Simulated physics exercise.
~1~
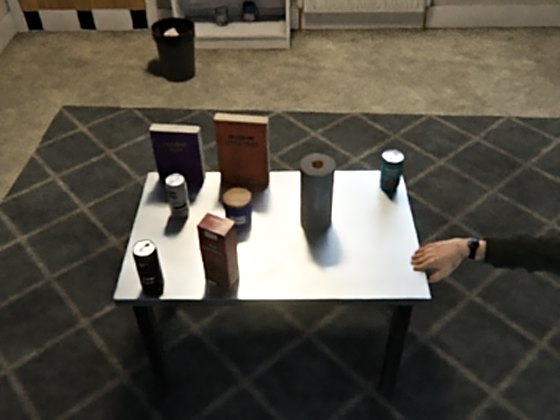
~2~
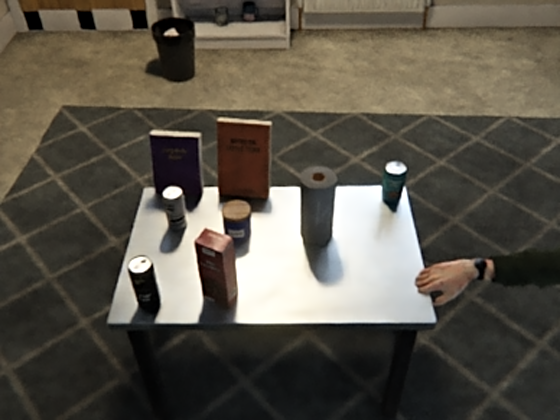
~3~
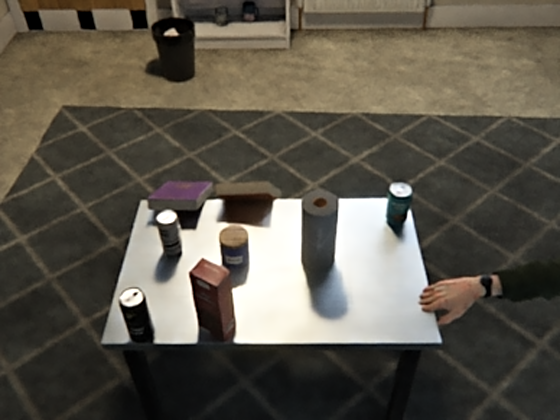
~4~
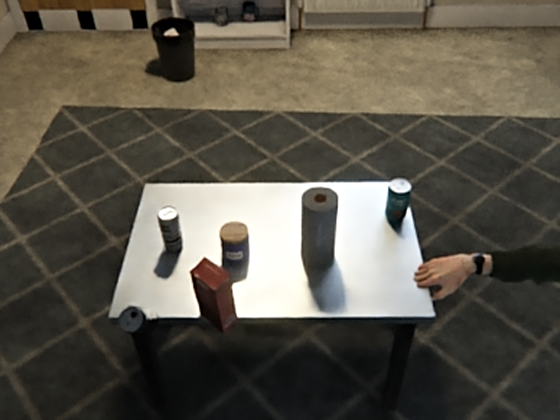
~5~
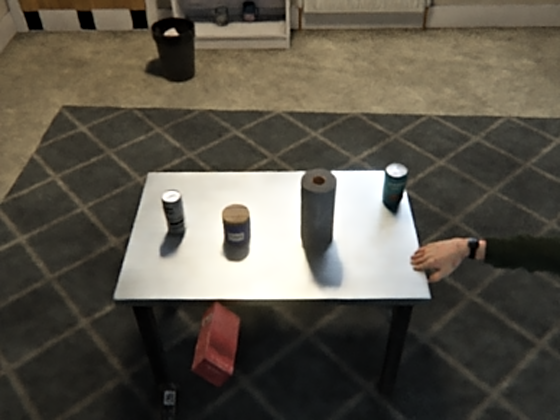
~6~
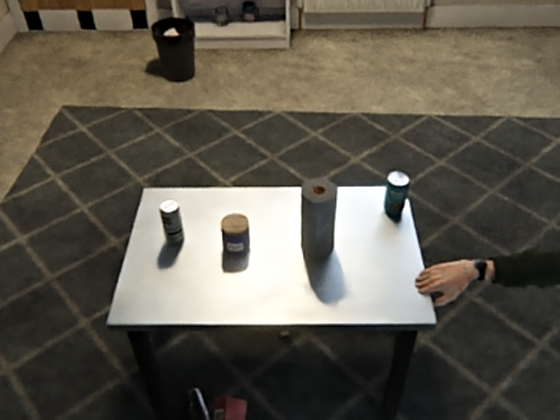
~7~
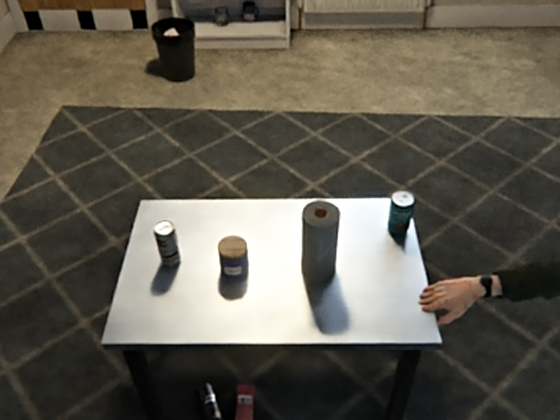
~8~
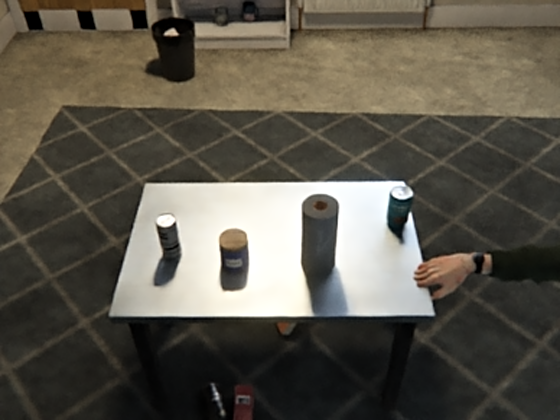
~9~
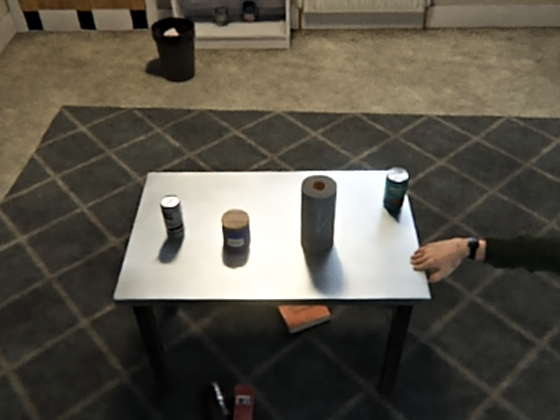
We see a hand at the right edge of a light table as it slides toward us and back repeatedly; two books topple off the far side, then a red carton and a black can drop off the front, leaving two cans, a jar and a grey roll standing.
